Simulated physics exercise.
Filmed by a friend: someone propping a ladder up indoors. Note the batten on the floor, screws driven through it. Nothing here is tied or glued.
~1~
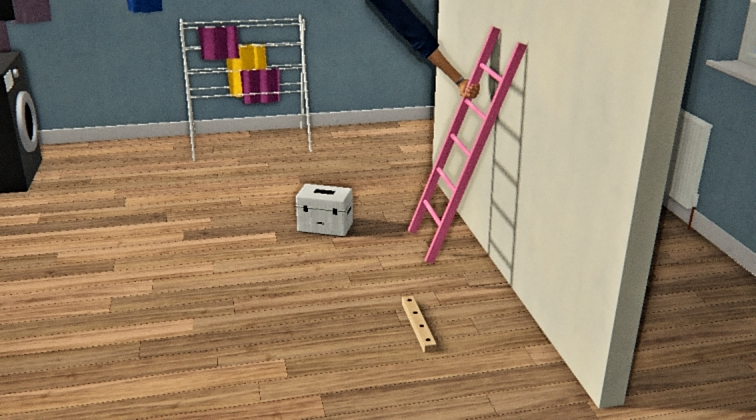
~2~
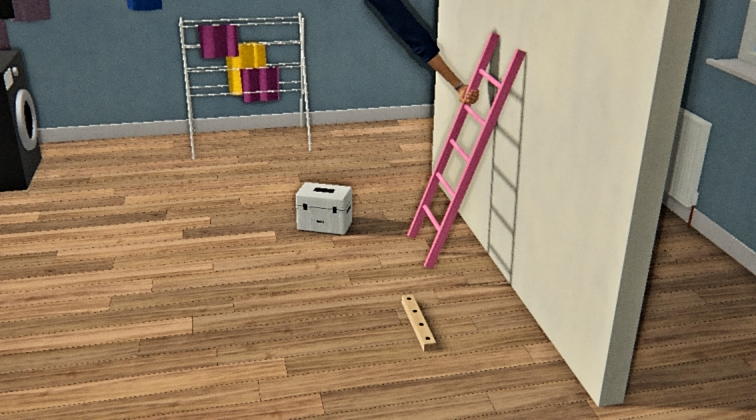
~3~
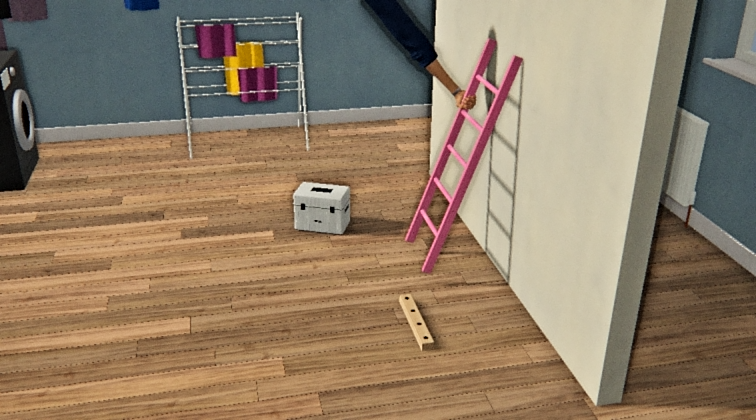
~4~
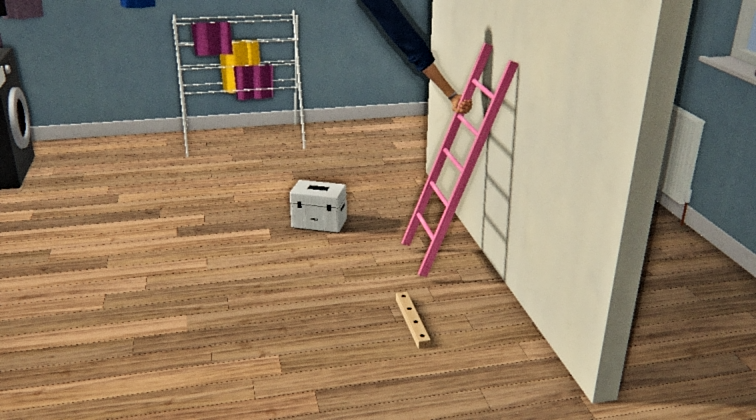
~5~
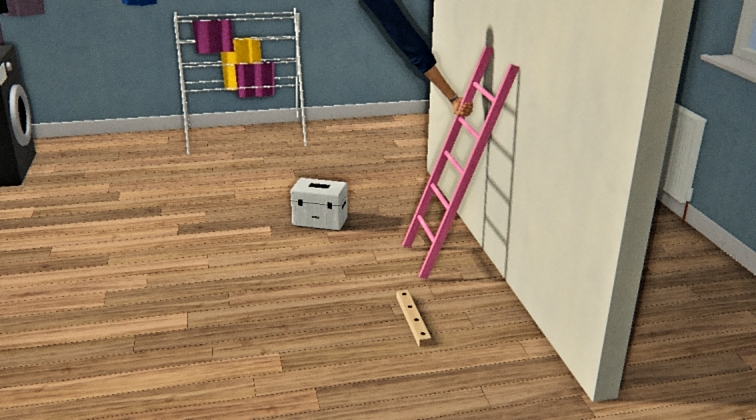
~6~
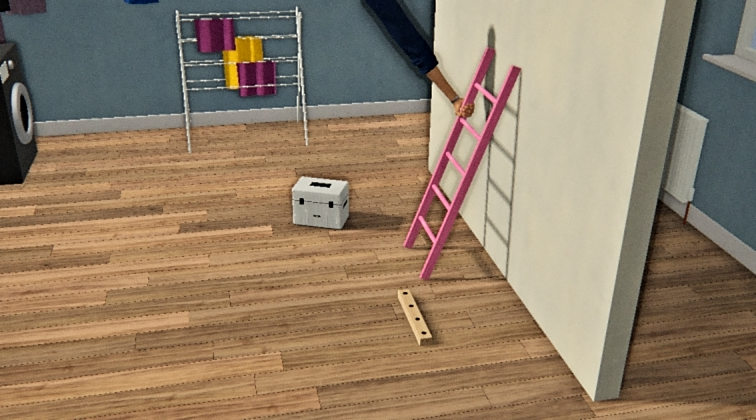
In a room with a wooden floor, a hand gripped a pink ladder leaning by a pale wall and eased it slightly downward, while a white toolbox and a strip of wood lay still nearby.
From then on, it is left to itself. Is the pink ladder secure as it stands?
Does not shift.
Then, 0.32 s after the last picture, pink ladder at rest near (457, 165).
At rest, the pink ladder stays up, near (457, 165); the bystanders in place.
